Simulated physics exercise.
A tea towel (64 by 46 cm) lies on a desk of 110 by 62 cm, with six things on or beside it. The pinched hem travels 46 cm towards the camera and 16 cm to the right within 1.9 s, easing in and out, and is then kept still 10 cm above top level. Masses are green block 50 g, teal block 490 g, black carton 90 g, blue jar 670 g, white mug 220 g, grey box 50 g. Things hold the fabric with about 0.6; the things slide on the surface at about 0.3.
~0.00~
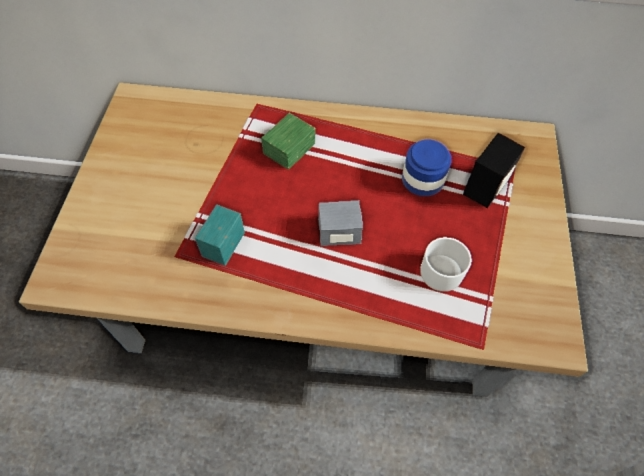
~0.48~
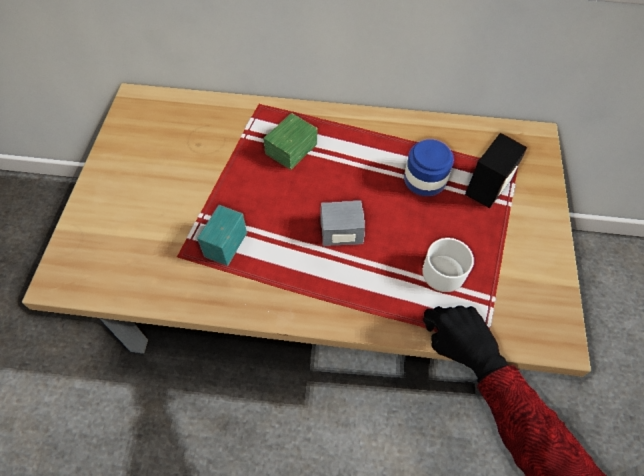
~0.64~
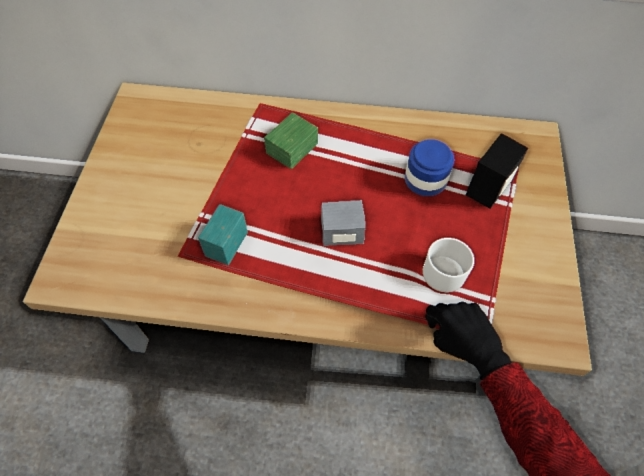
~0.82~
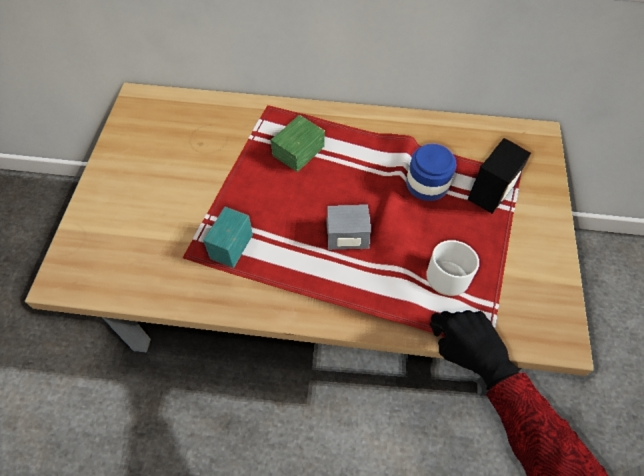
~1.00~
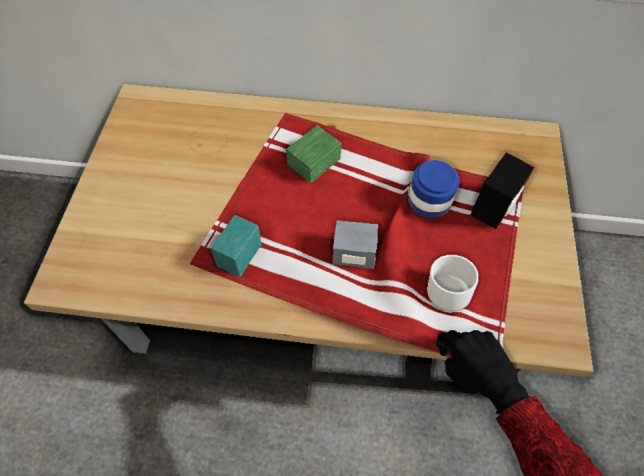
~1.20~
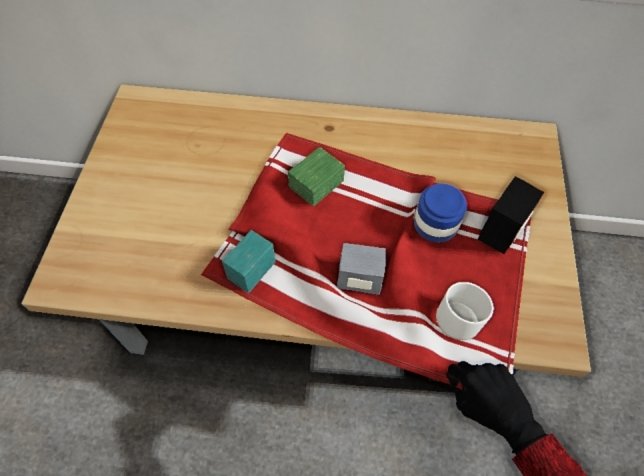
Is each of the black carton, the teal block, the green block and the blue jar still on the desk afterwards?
The black carton falls off, the teal block falls off, the green block goes over the edge, the blue jar goes over the edge.
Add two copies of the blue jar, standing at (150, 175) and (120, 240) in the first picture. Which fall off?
In turn: Remains, stays on.
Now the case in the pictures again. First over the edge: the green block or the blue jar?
First goes the blue one.
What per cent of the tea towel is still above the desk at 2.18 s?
About 10 per cent.
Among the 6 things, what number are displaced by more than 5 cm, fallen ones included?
6 of them.
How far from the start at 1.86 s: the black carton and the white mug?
Black carton 45 cm, white mug over the edge.
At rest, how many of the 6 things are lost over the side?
That makes 6.
After 1.5 s, 75 % of the tea towel is still over the top; blue jar 24 cm off its start, green block 24 cm off its start, black carton 24 cm off its start.
After 1.9 s, 45 % of the tea towel is still over the top; black carton 43 cm off its start, blue jar 39 cm off its start, green block 37 cm off its start.
After 2.2 s, 10 % of the tea towel is still over the top; black carton over the edge, blue jar over the edge, green block 52 cm off its start at (358, 347).
After 2.5 s, 0 % of the tea towel is still over the top; green block over the edge, black carton over the edge, blue jar over the edge.
After 4.1 s, 0 % of the tea towel is still over the top; green block over the edge, black carton over the edge, blue jar over the edge, teal block over the edge.
